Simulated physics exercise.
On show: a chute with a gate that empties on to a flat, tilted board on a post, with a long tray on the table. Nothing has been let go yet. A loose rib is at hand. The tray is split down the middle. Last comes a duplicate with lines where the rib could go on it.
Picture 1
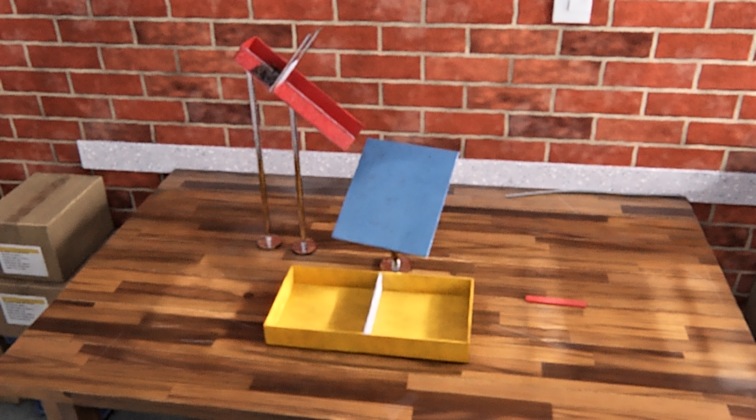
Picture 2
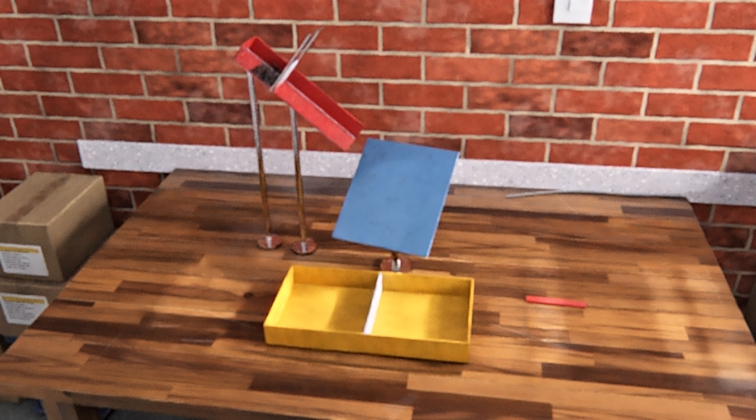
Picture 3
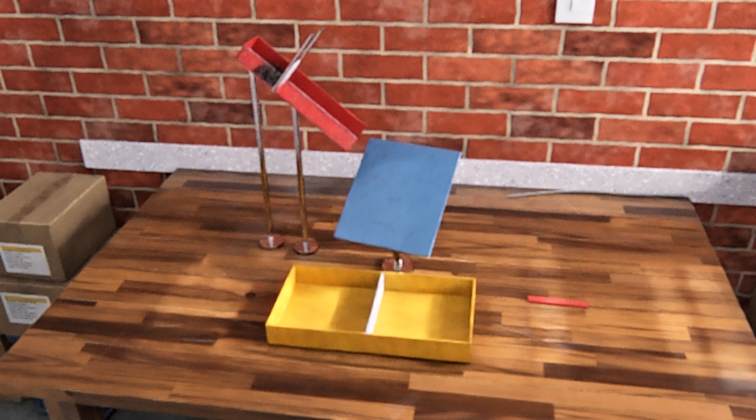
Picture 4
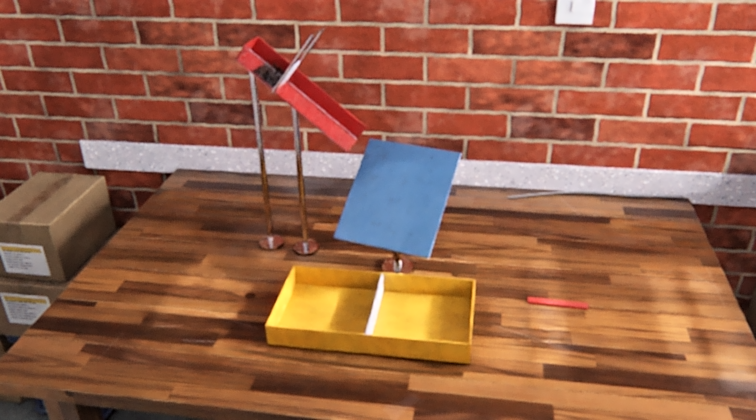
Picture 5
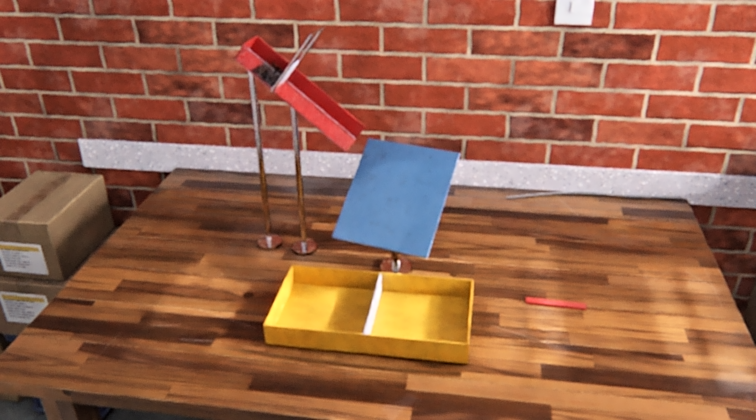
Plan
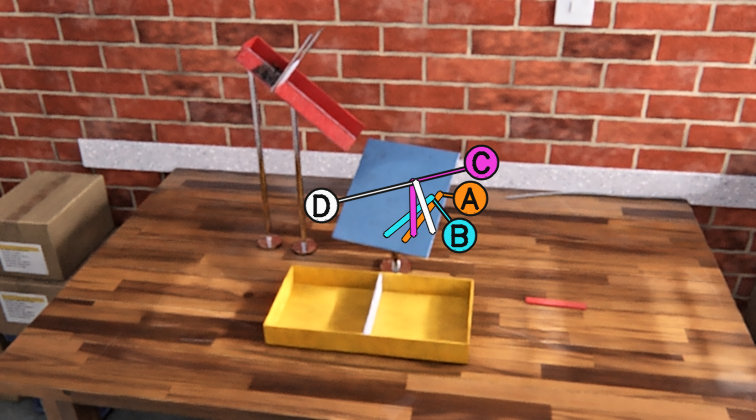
On a wood-block tabletop before a red brick wall, seen from the front and slightly above, cardboard boxes sit at the left. A red chute on two thin metal posts slopes down rightward toward a tilted blue board on a short post, behind a yellow tray split by a white divider, with a small red strip at right. Nothing on the table moves; only the view shifts very slightly.
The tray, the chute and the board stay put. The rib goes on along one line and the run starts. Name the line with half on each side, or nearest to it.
Use line A.
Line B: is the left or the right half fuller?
The left half.
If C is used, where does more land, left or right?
The right half.
On the marked copy, line A from (440, 194) to (405, 239); line B from (431, 197) to (386, 234); line C from (412, 181) to (413, 234); line D from (415, 182) to (432, 231).
With A, of what is caught, close to two thirds in the left half, close to a third in the right.
With B, of what is caught, the bulk in the left half, a small share in the right.
With C, of what is caught, a small share in the left half, the bulk in the right.
With D, of what is caught, only a few in the left half, all but a few in the right.
